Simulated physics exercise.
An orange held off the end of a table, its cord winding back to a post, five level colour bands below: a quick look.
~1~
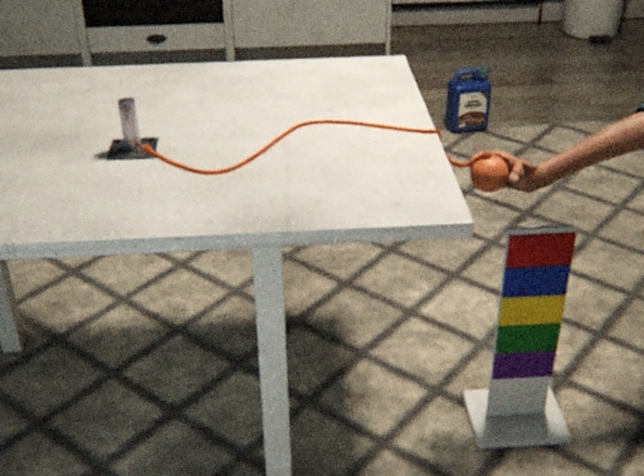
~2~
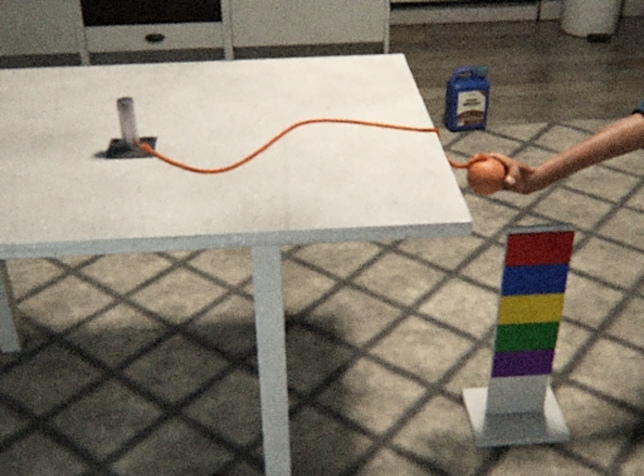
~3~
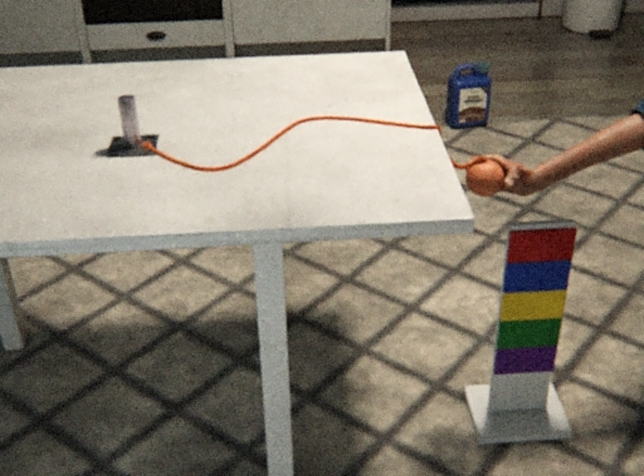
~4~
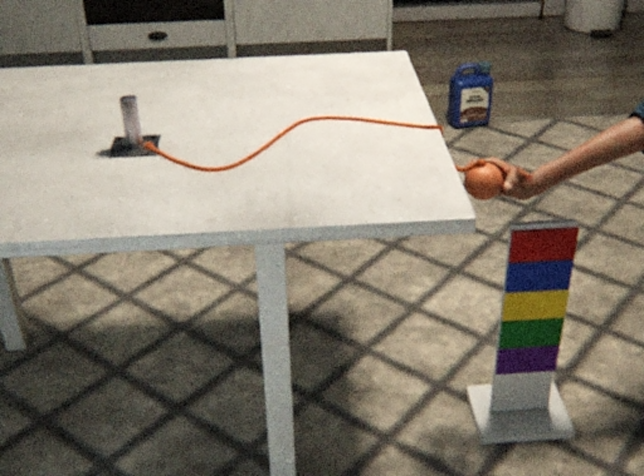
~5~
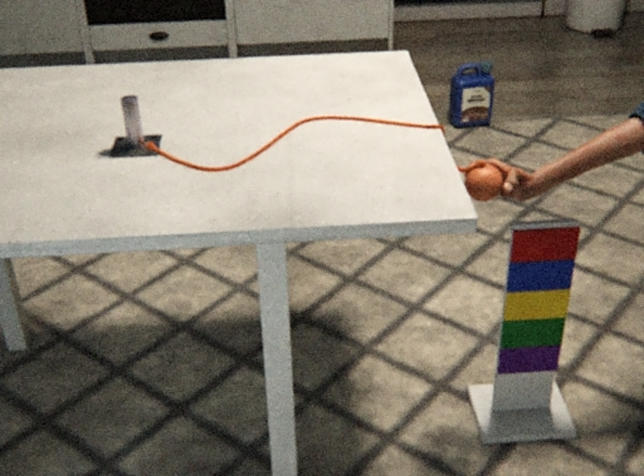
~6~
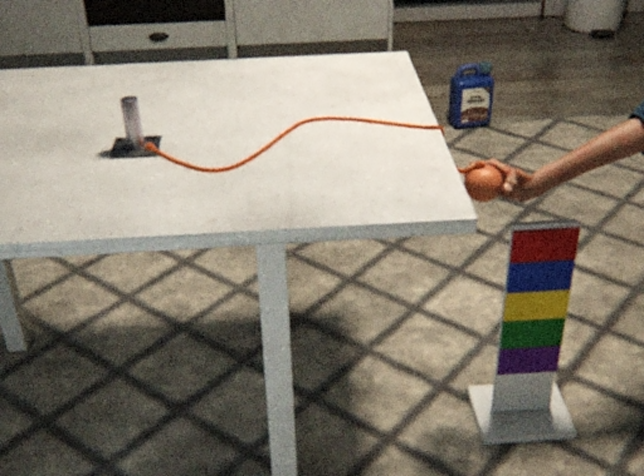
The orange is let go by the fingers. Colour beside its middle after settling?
Blue.
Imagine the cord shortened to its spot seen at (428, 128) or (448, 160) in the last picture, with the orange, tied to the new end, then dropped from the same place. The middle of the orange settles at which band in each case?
Above them all; red.
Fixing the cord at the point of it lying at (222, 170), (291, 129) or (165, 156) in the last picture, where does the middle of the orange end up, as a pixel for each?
Respectively (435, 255), (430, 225) and (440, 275).
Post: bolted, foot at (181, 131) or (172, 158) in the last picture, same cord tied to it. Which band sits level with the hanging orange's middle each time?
Answer, in order: Yellow, yellow.
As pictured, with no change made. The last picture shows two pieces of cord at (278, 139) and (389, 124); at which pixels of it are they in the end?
(331, 141) and (444, 162).
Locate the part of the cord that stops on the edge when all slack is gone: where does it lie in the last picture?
Look around (365, 121).
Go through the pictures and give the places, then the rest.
In the first frame, orange (489, 174); red (541, 252); blue (537, 282); yellow (533, 311); green (529, 339); purple (525, 366).
In the second frame, orange (486, 176); cord through (170, 162) (239, 164) (284, 133) (348, 122) (429, 131).
In the third frame, orange (485, 178).
In the fourth frame, orange (484, 182); cord through (174, 160) (243, 162) (287, 131) (351, 119) (432, 128).
In the fifth frame, orange (483, 183).
In the sixth frame, orange (483, 184); cord through (175, 161) (244, 163) (288, 131) (352, 120) (433, 129).
Soon after, orange near (400, 273); level with blue.
After that, orange near (440, 282); level with blue.
In the end, orange near (444, 284); level with blue. At blue.
